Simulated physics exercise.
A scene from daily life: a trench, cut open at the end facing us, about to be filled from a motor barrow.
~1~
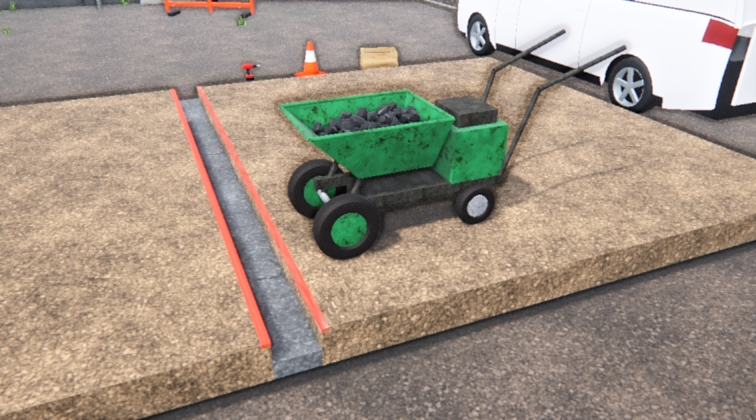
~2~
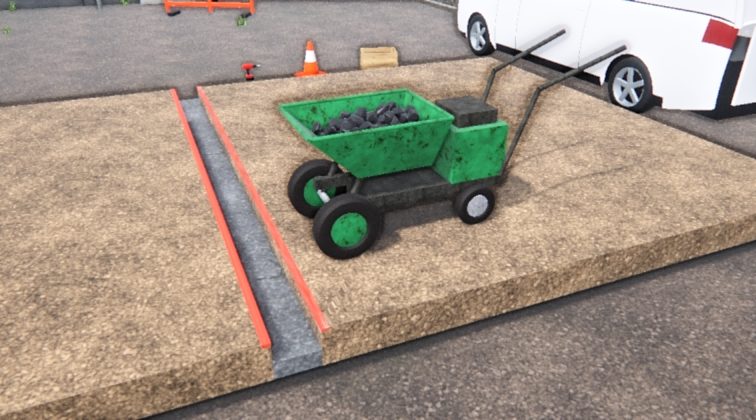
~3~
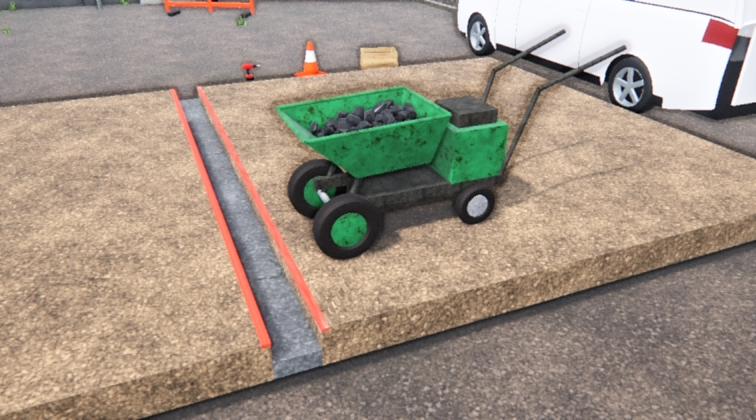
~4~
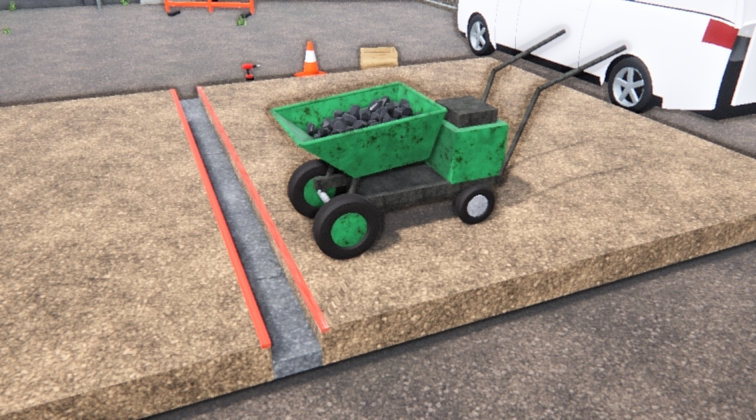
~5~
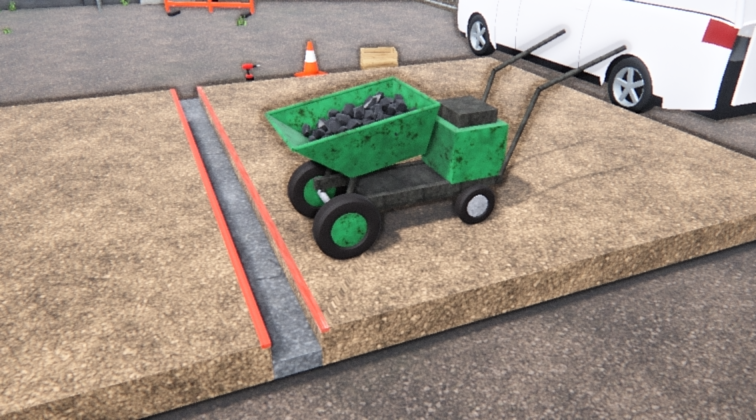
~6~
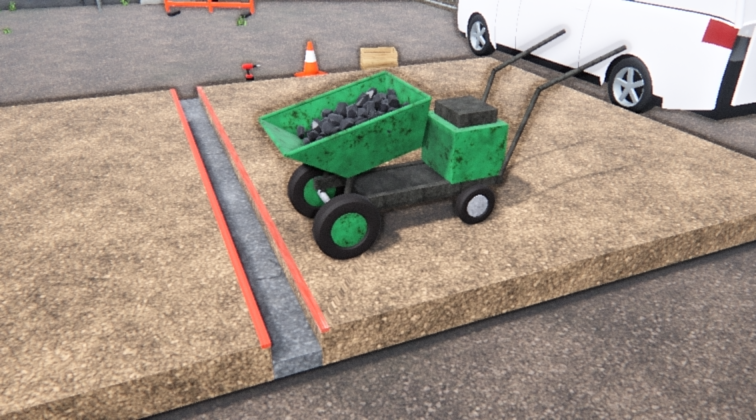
The clip opens on a green motor barrow loaded with dark lumps of coal, standing level beside a narrow, orange-edged trench, with a white van behind. The skip then tilts slowly and slightly forward to the left, its lip dipping and its back rising, while the wheels stay still.
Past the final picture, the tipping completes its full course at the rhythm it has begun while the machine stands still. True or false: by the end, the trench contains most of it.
False.
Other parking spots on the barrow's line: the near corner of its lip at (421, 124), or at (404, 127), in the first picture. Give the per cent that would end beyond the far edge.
Try 1: 0 %. Try 2: 0 %.
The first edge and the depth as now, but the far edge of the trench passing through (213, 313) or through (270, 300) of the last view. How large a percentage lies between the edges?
In order: 60 per cent, then 0 per cent.
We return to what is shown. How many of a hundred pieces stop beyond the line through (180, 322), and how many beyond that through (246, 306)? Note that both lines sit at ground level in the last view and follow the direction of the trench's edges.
Around 30 per cent for the first, around 90 per cent for the second.
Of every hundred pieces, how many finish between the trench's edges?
My estimate is some 10 %.
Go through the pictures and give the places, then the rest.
The first picture shows lip of the skip at (310, 140), level; top of the load at (383, 123), lumps of coal; first edge of the trench at (306, 291); far edge at (251, 304), the trench under half as wide as the skip, and about half as deep as wide.
The second picture shows lip of the skip at (309, 141), level; top of the load at (382, 122).
The third picture shows lip of the skip at (306, 143), tipped barely; top of the load at (380, 121).
The fourth picture shows lip of the skip at (300, 145), tipped barely; top of the load at (385, 116).
The fifth picture shows lip of the skip at (294, 150), tipped a little; top of the load at (385, 120).
The sixth picture shows lip of the skip at (286, 156), tipped a little; top of the load at (378, 117); first edge of the trench at (306, 291); far edge at (251, 304).
Soon, skip tipped steeply; all in the skip.
A while on, skip tipped steeply; most in the skip; about a quarter beyond it; a stray few falling.
Towards the end, skip tipped right over; a small part in the skip; nearly all beyond it.
Finally, skip tipped right over; a stray few in the skip; a small part in or heaped over the trench; most beyond it.
